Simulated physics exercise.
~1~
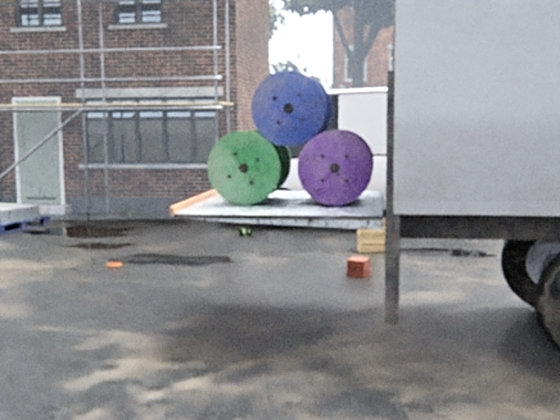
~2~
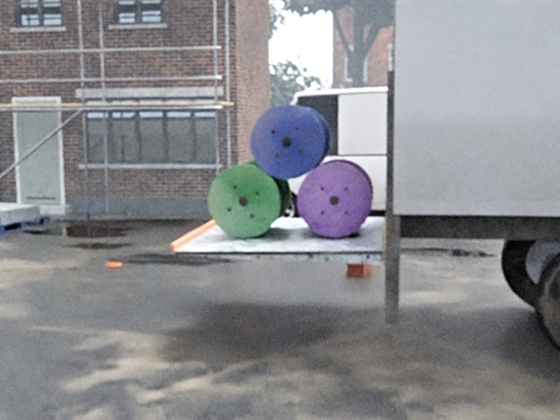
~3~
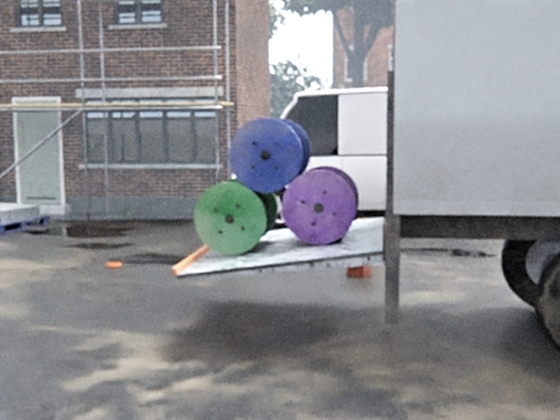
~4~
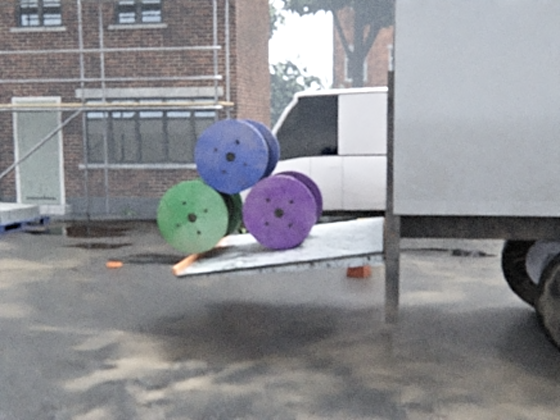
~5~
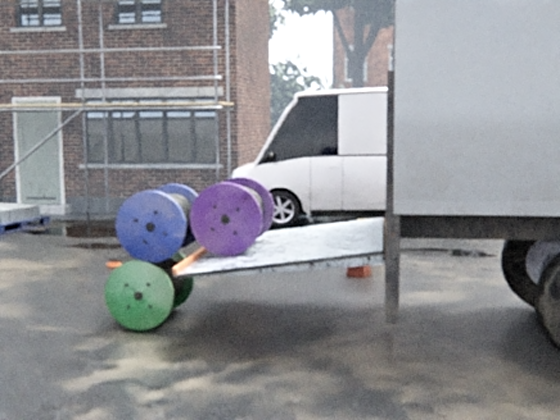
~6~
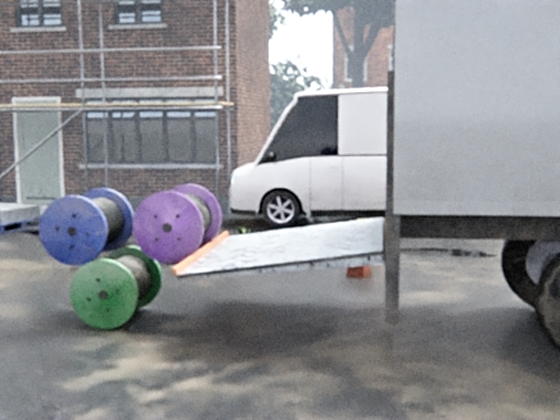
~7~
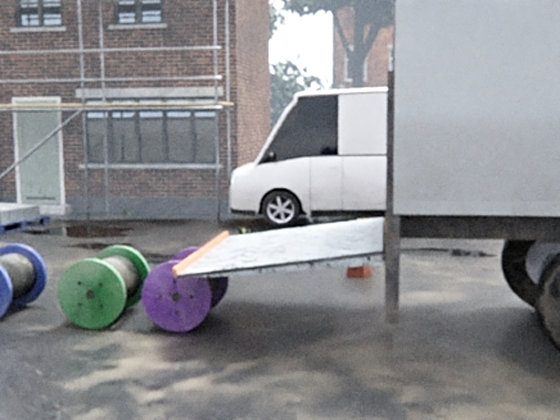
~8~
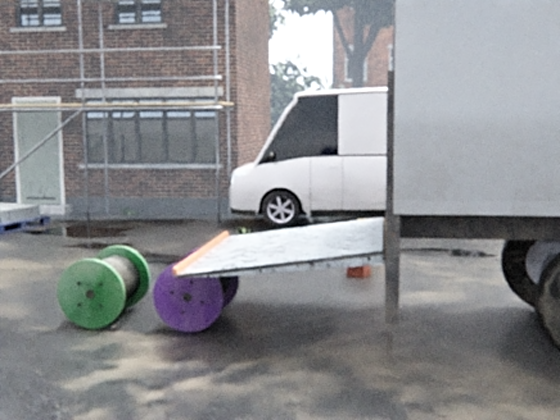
Three stacked cable reels, green, blue and purple, descend on a lorry's lift platform, then roll left as it tilts and tumble over its edge to the ground; the blue one rolls out of view, leaving the green and purple ones beside the lowered end.
